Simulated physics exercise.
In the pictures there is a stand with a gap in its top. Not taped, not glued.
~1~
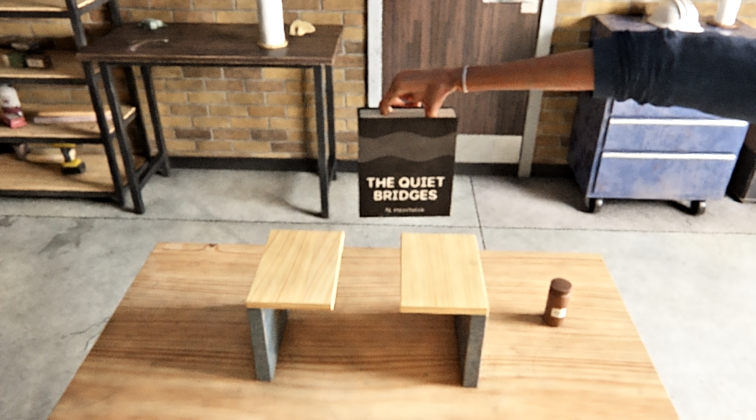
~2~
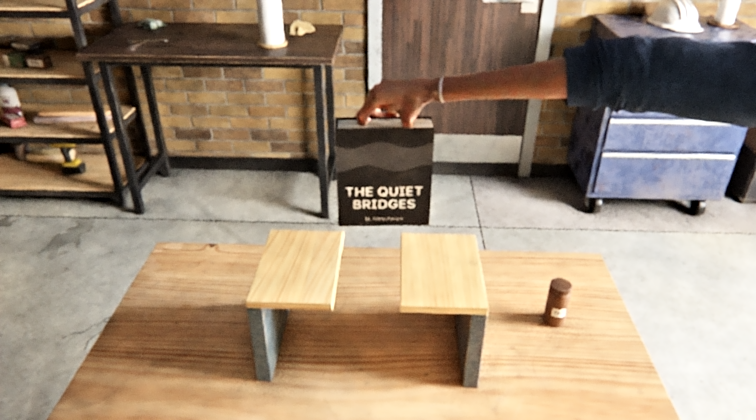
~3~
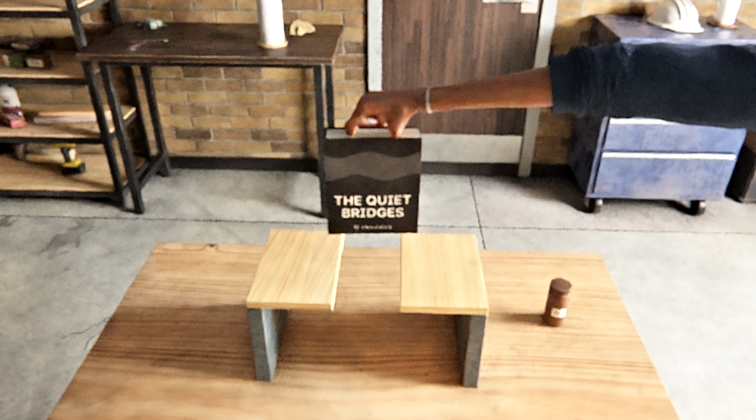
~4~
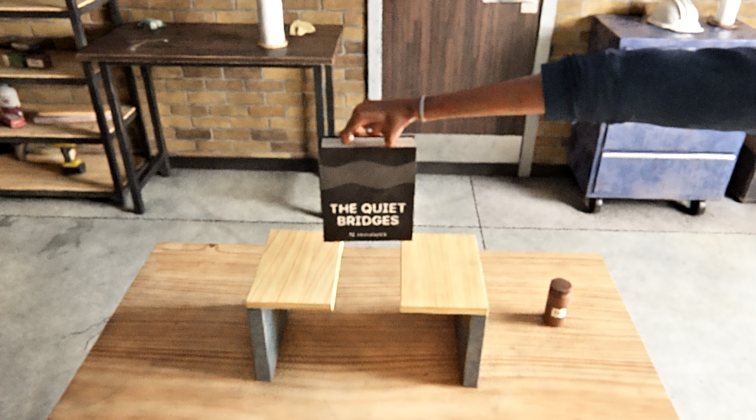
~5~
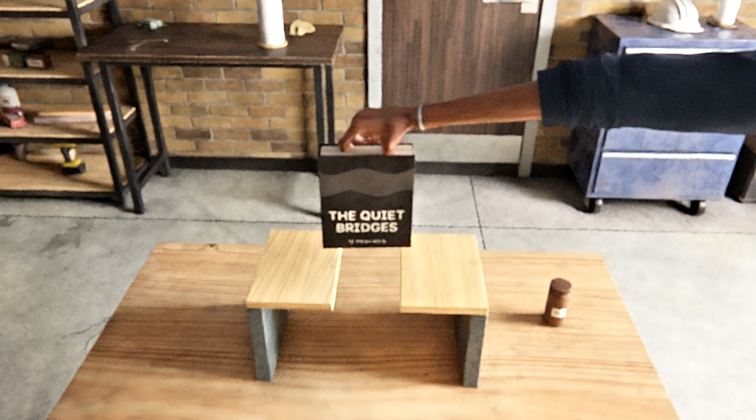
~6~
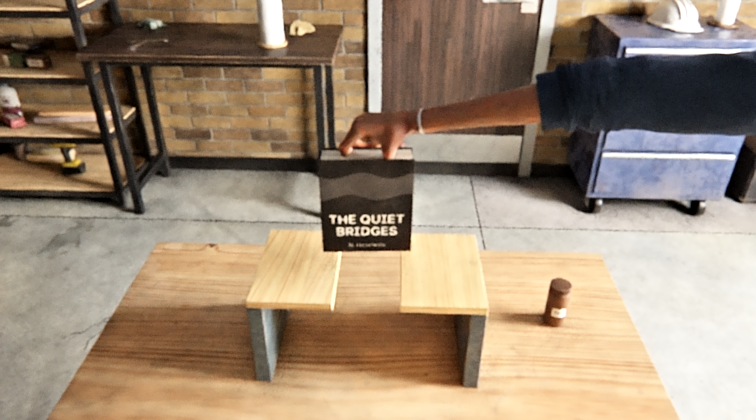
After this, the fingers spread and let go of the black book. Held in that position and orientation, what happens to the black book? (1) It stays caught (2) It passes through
Answer: 1.
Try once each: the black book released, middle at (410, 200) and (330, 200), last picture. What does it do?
On the first go it gets jammed, and on the second it gets jammed.
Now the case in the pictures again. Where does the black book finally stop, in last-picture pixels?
The object ends up somewhere near (367, 224).
Then, 0.20 s after the last picture, black book slid a little near (367, 223).
Then, 0.30 s after the last picture, black book resting near (365, 225).
At rest, moved from the start, black book; brown shaker in place. Seen from the same camera at the end, black book near (367, 224). The book is caught.
